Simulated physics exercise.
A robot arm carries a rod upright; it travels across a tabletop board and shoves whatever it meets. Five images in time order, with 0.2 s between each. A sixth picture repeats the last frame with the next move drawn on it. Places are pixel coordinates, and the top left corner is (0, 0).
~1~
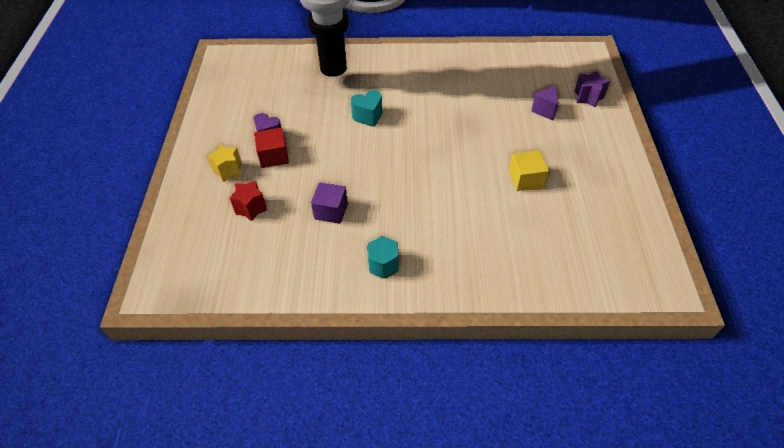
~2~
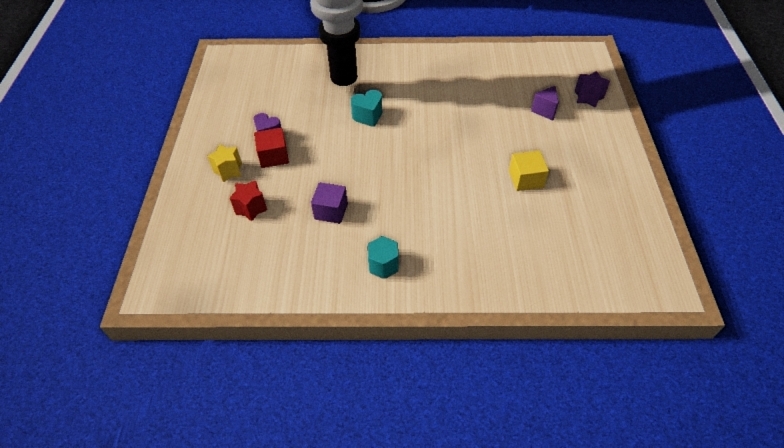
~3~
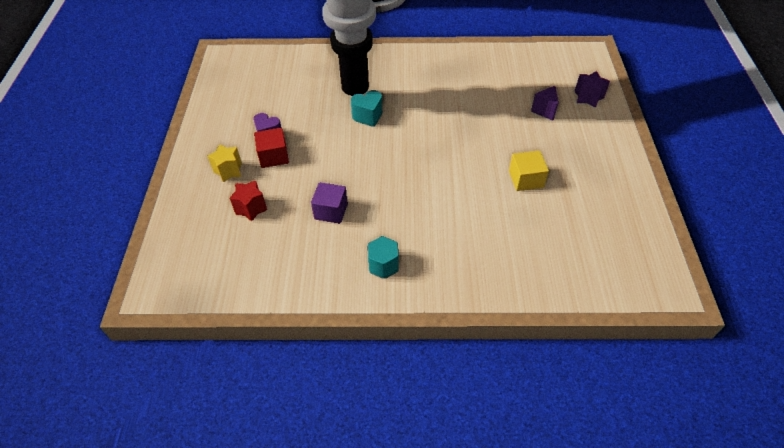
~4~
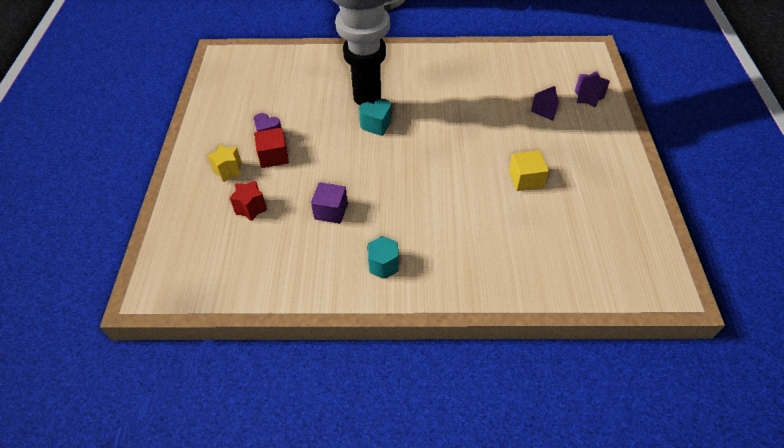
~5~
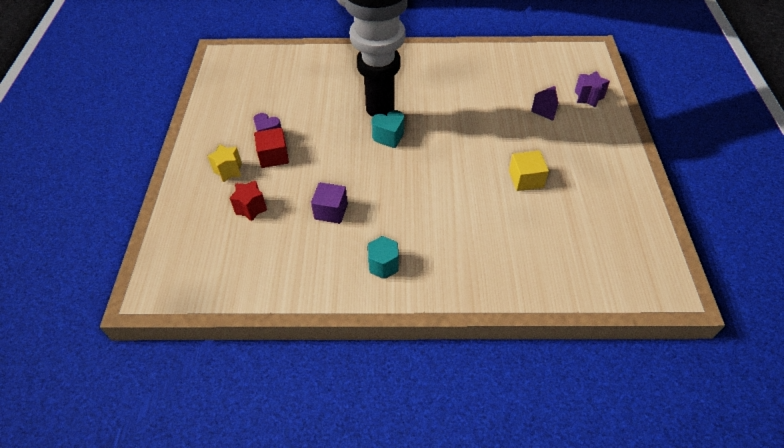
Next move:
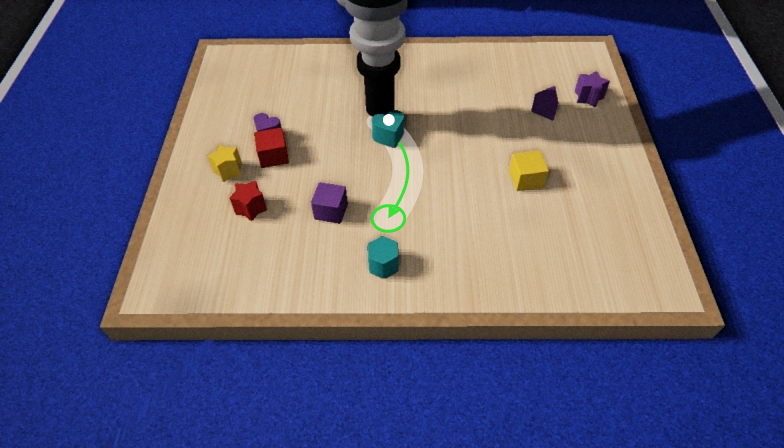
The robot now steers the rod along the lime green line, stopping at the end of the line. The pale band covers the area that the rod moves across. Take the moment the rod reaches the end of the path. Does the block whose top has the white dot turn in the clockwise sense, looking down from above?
No, it doesn't check out.
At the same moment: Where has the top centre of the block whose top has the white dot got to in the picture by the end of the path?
Just about (422, 199).
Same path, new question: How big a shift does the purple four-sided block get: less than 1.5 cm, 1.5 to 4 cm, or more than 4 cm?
It ends within 1.5 cm of its spot.
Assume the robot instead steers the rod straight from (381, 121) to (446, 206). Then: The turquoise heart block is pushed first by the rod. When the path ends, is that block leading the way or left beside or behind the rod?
It stays ahead.
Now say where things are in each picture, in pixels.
In the first frame, rod's lower end at (334, 69); purple four-sided block at (328, 194); turquoise hexagon at (383, 249); turquoise heart block at (367, 99).
In the second frame, rod at (344, 78); blocks still.
In the third frame, rod at (355, 87); blocks still.
In the fourth frame, rod at (367, 98); turquoise heart block at (376, 108).
In the fifth frame, rod at (380, 109); purple four-sided block at (328, 194); turquoise hexagon at (383, 249); turquoise heart block at (389, 120).
Drawn move, from (381, 121) over (403, 149) and (406, 183) to (388, 218); the dot is on the turquoise heart block.
The first path, step by step. One third of the way, rod at (403, 137); turquoise heart block at (413, 150).
Two thirds of the way, rod at (406, 172); turquoise heart block at (421, 185).
At the end, rod at (388, 207); purple four-sided block still; turquoise hexagon still; turquoise heart block at (422, 199), turned 55° anticlockwise.
